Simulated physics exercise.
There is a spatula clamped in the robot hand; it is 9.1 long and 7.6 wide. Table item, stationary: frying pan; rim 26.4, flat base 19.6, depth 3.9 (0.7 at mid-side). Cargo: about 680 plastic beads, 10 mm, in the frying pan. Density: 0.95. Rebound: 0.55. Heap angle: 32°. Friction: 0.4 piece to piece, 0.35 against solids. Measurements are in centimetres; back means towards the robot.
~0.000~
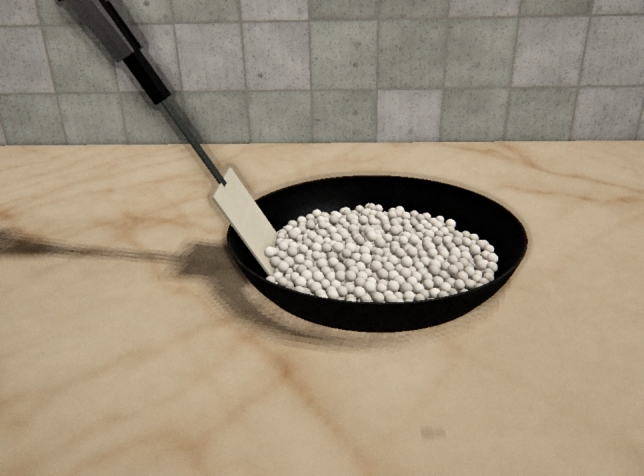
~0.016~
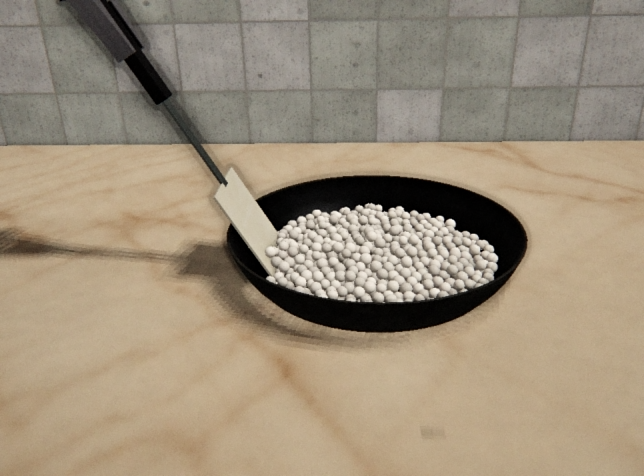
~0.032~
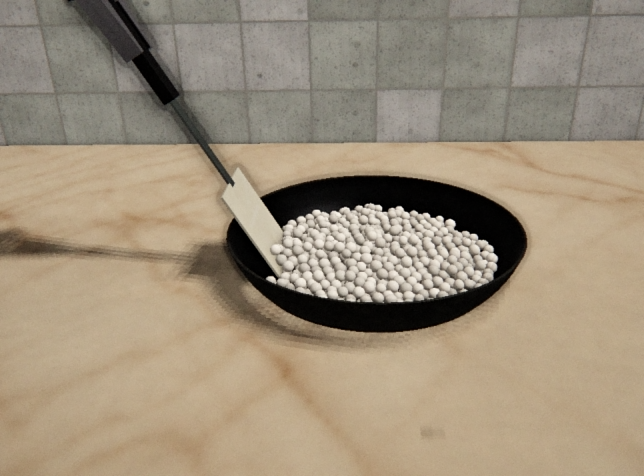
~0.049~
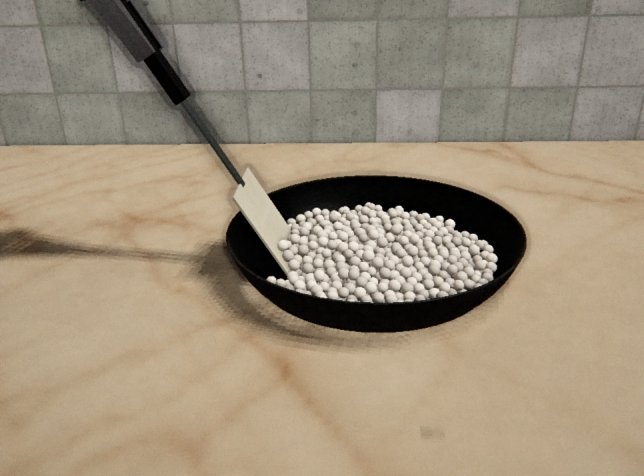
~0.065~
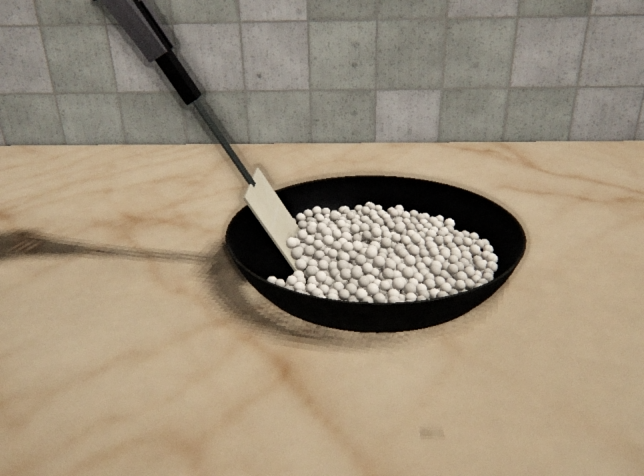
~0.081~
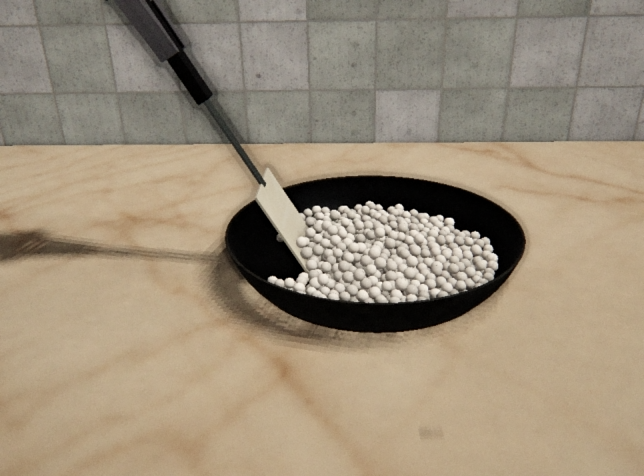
At the start, a spatula held by a robot hand leans into the left side of a black frying pan filled with small white beads. The spatula then slides slowly to the right, nudging the nearest beads inward, and a small patch of dark pan shows behind it by the end.
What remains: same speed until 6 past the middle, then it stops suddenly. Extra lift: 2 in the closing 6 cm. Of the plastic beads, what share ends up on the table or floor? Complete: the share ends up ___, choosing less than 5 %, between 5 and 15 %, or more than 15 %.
The share ends up less than 5 %.
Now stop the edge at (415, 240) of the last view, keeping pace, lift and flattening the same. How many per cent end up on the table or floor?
Roughly 0 per cent.
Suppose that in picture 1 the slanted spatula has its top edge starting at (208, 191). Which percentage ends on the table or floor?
I'd estimate close to 0 per cent.
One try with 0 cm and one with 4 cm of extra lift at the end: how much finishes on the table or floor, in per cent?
Close to 0 and 0 percent respectively.
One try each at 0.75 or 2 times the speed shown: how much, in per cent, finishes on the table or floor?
About 0 and 10 per cent.
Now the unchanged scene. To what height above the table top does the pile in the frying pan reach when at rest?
Close to 4.5 centimetres high.
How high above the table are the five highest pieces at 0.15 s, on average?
Roughly 4 centimetres.
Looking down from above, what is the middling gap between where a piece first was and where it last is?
3 cm.
After 0.15 s, sloping 60°, highest piece 4 above the table; 683 in the frying pan.
After 0.21 s, sloping 60°, highest piece 5 above the table; 683 in the frying pan.
After 0.45 s, sloping 60°, highest piece 4 above the table; 682 in the frying pan, 1 on the table or floor.
After 1.50 s, sloping 60°, highest piece 4 above the table; 682 in the frying pan, 1 on the table or floor.
At rest, 682 in the frying pan, 1 on the table or floor. That is 0 % on the table or floor.
